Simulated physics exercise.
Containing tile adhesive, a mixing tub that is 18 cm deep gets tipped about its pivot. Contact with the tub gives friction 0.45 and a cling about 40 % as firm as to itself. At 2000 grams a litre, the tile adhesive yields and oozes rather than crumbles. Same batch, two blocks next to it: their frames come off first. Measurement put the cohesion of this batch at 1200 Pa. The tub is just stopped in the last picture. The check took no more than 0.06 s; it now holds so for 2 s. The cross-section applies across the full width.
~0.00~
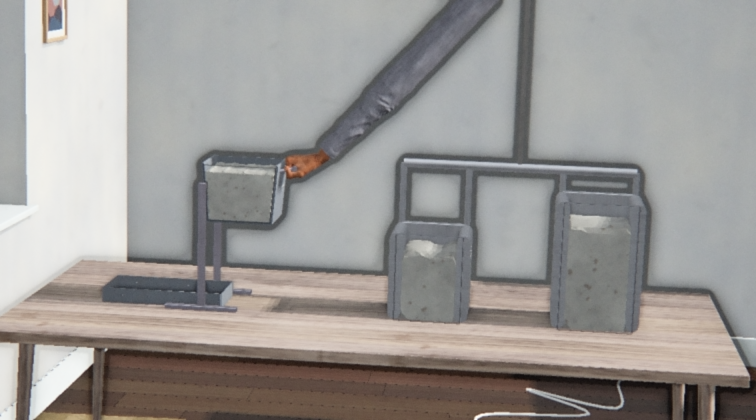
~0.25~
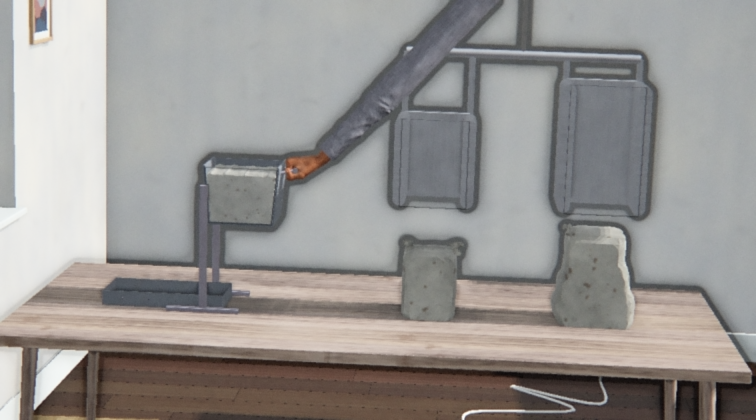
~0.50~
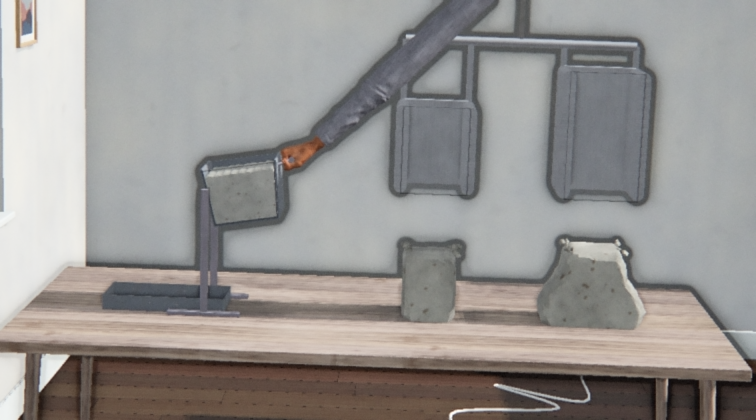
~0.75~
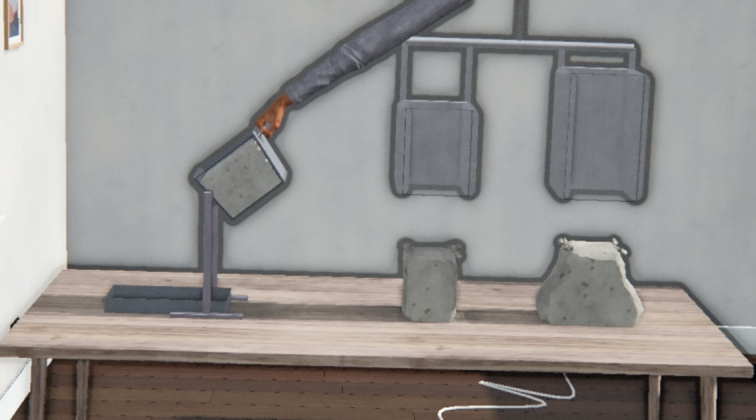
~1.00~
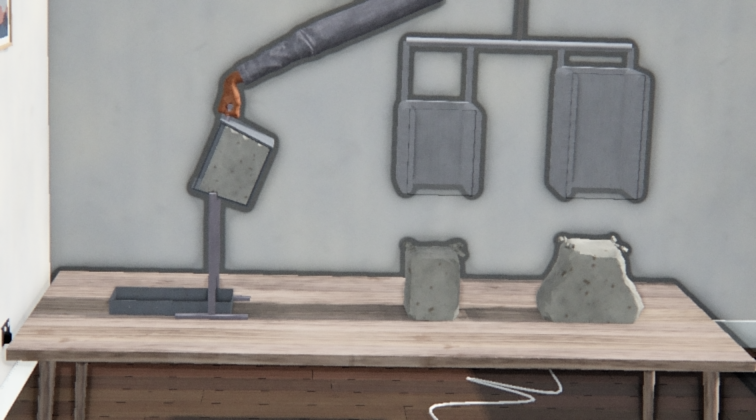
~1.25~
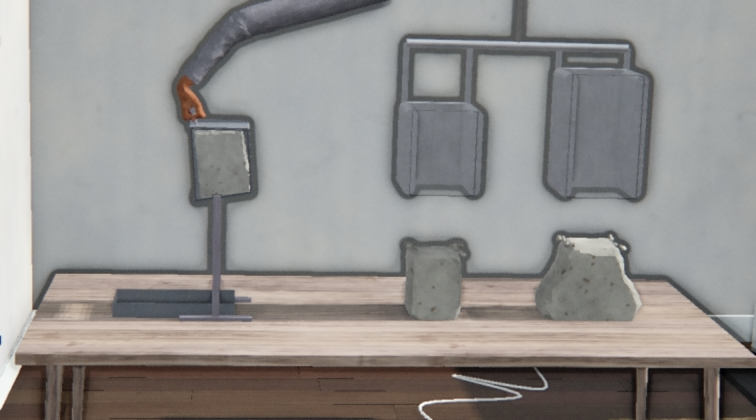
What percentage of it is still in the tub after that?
About 38 %.
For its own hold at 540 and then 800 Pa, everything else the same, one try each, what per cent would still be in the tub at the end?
The two runs give near 35 % and near 35 % respectively.
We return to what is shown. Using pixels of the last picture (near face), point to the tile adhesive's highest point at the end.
Roughly at pixel (222, 164).
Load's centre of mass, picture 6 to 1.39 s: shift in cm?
The change is near 3 cm.
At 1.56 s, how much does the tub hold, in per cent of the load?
About 75 %.
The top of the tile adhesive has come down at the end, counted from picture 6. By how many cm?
About 11 cm.
By 1.39 s, the tub is at 94 degrees and holds 96 %.
By 1.56 s, the tub is at 94 degrees and holds 74 %.
By 1.73 s, the tub is at 94 degrees and holds 49 %.
By 1.90 s, the tub is at 94 degrees and holds 38 %.
By 3.25 s, at the end, the tub is at 94 degrees and holds 38 %.
